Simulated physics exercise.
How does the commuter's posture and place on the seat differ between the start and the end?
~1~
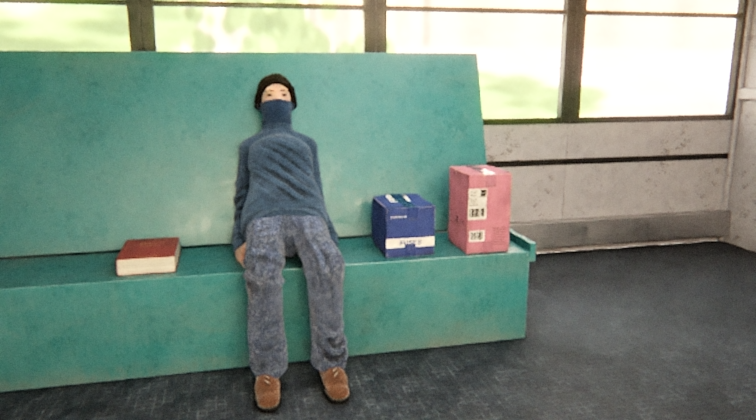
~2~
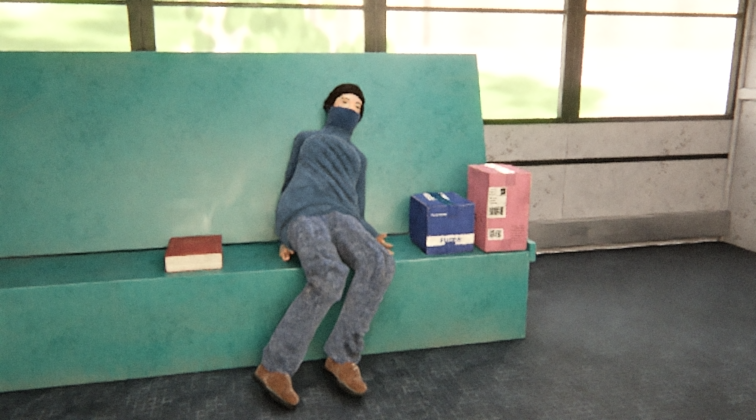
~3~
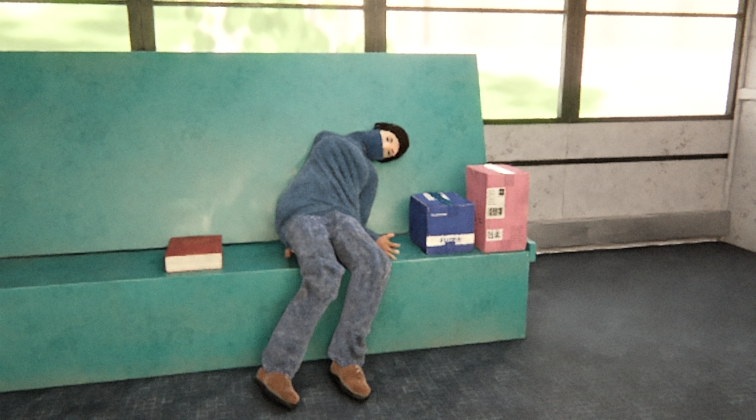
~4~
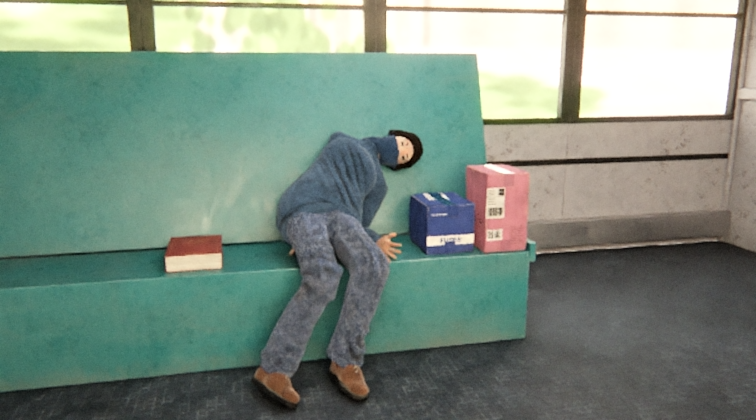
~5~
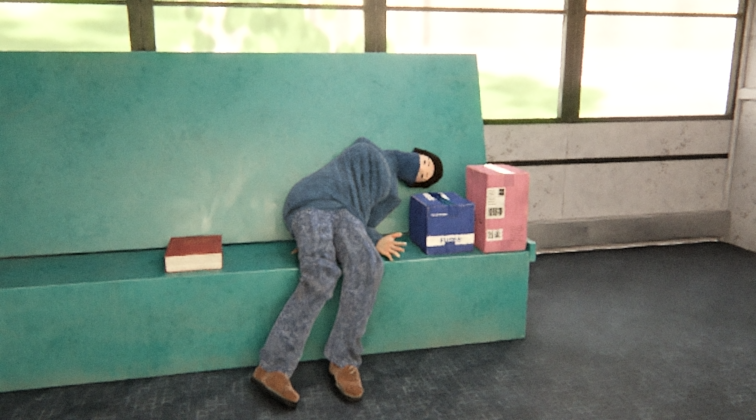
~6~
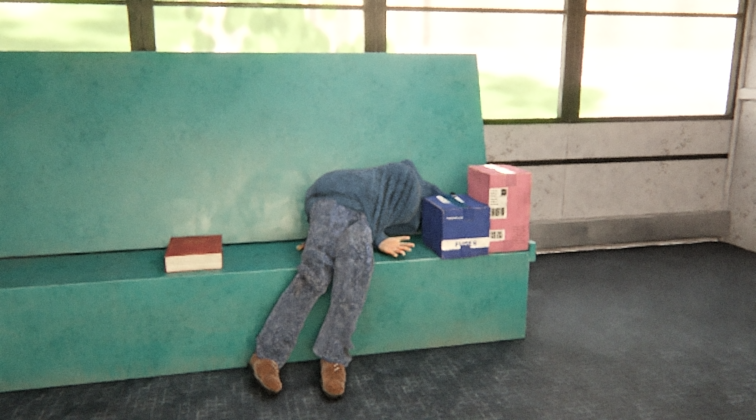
At the start the commuter sits upright against the backrest, between the red item and the blue pack. By the end the commuter is farther right and folded over low to that side, with the head down behind the blue pack and the hips still on the seat.
